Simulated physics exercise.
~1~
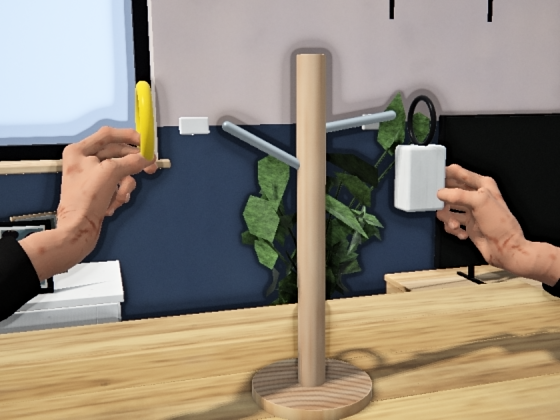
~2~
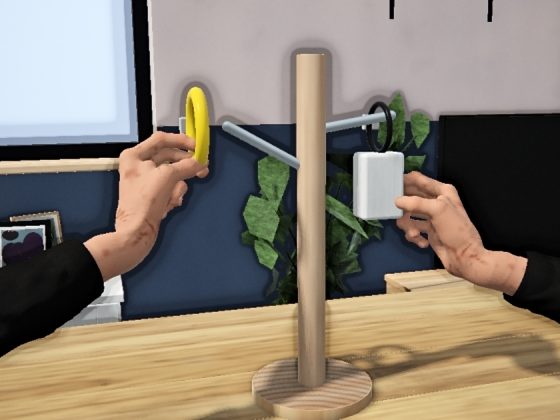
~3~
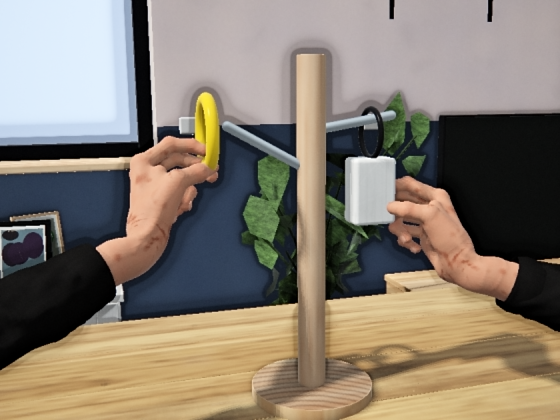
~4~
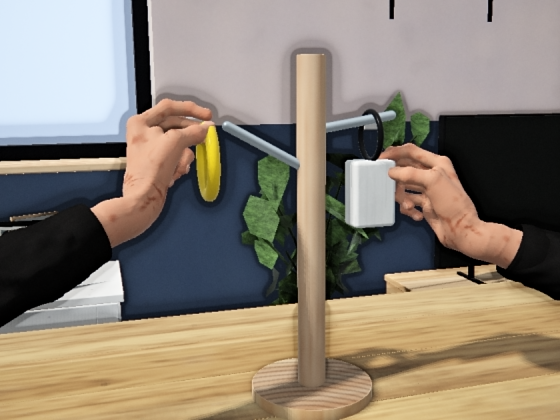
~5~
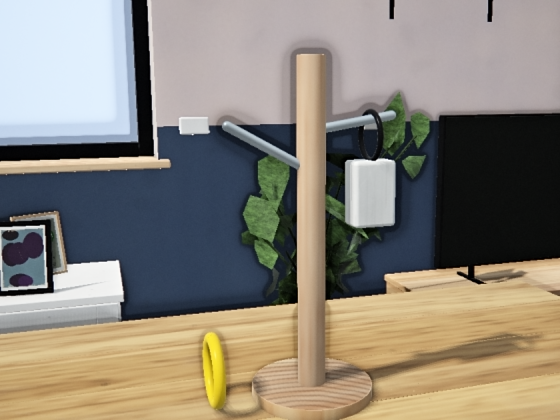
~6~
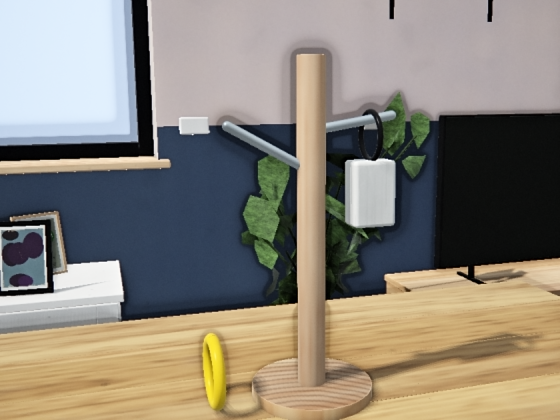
Yellow ring dropping to the table beside a wooden peg stand after two hands let go, while a white pouch stays hooked.
